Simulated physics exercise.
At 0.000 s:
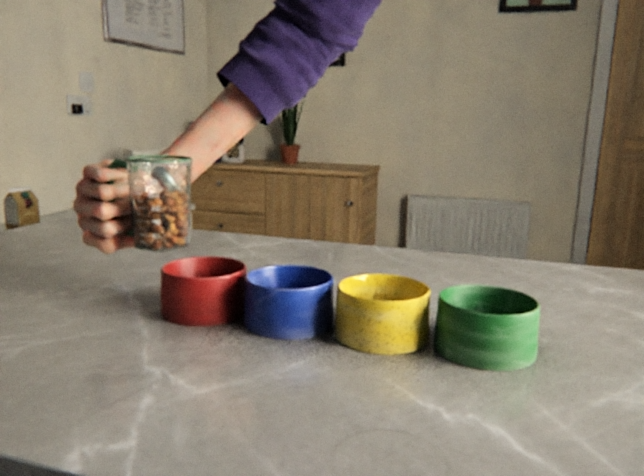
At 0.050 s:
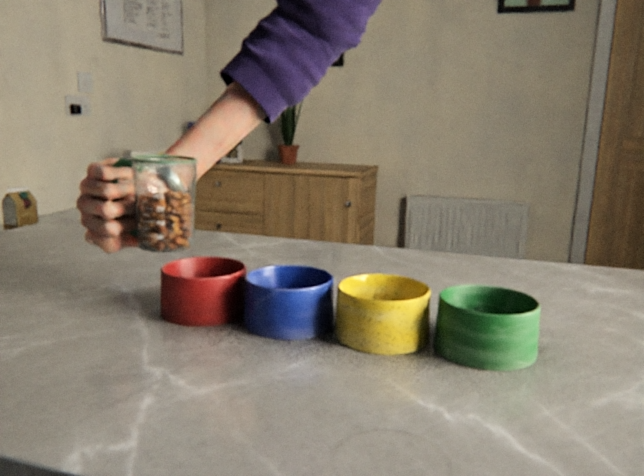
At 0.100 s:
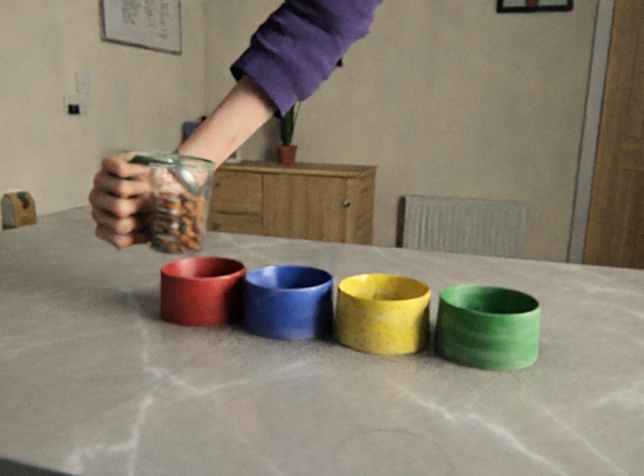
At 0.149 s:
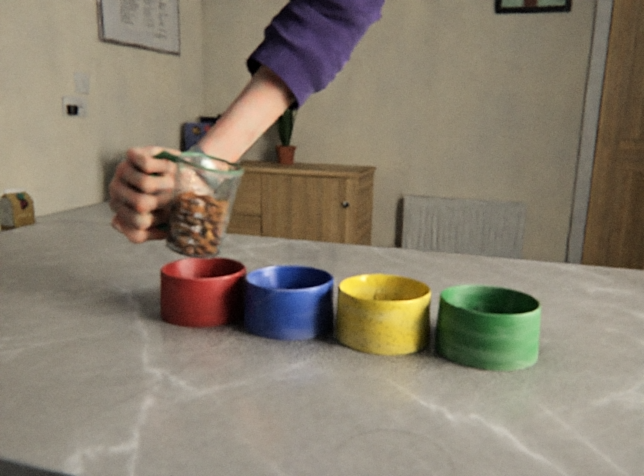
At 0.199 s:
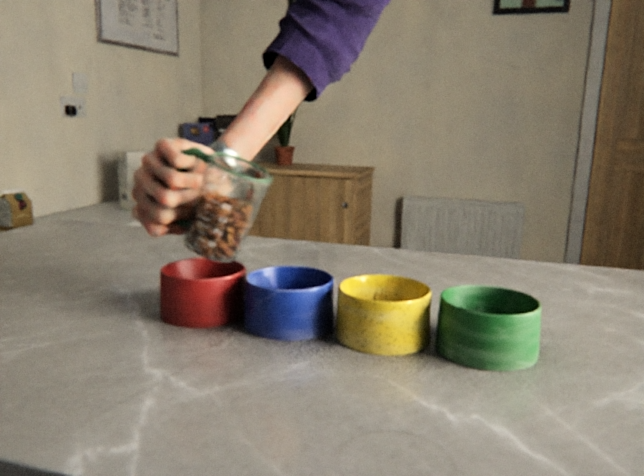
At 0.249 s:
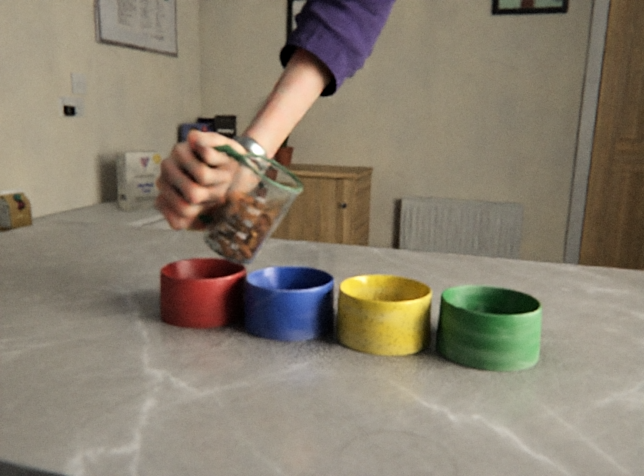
A hand in a purple sleeve carried a clear measuring cup of small brown pieces rightward, gradually tilting it to the right above the red and blue dishes, while all four colored dishes stayed still.
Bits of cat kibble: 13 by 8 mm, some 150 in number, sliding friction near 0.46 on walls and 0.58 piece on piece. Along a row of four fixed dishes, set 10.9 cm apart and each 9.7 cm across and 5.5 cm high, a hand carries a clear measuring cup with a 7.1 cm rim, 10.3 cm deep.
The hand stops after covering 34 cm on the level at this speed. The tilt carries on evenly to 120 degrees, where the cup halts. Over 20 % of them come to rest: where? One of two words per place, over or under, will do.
Red dish: A share of a fifth at most, blue dish: A share of a fifth at most, green dish: A share larger than a fifth, yellow dish: A share of a fifth at most, counter: A share of a fifth at most.
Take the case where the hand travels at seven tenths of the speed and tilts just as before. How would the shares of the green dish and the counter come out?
Green 90, counter 10.
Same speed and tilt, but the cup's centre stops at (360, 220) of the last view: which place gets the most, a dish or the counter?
Yellow.
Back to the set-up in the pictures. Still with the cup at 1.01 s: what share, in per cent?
Estimate: Around 25 % of the load.
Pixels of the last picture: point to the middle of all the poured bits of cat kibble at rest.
I'd put it at about (501, 334).
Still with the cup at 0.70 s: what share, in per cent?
I reckon around 90 per cent.
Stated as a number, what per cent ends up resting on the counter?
10 per cent.
Then, at 0.52 s, tilt 75 degrees; cup holds 100 %.
Then, at 0.70 s, tilt 104 degrees; cup holds 90 %, green 10 %.
Then, at 1.01 s, tilt 120 degrees; cup holds 25 %, green 65 %.
By 1.8 s all is still; red 0 %, blue 0 %, green 90 %, yellow 0 %, counter 10 %.
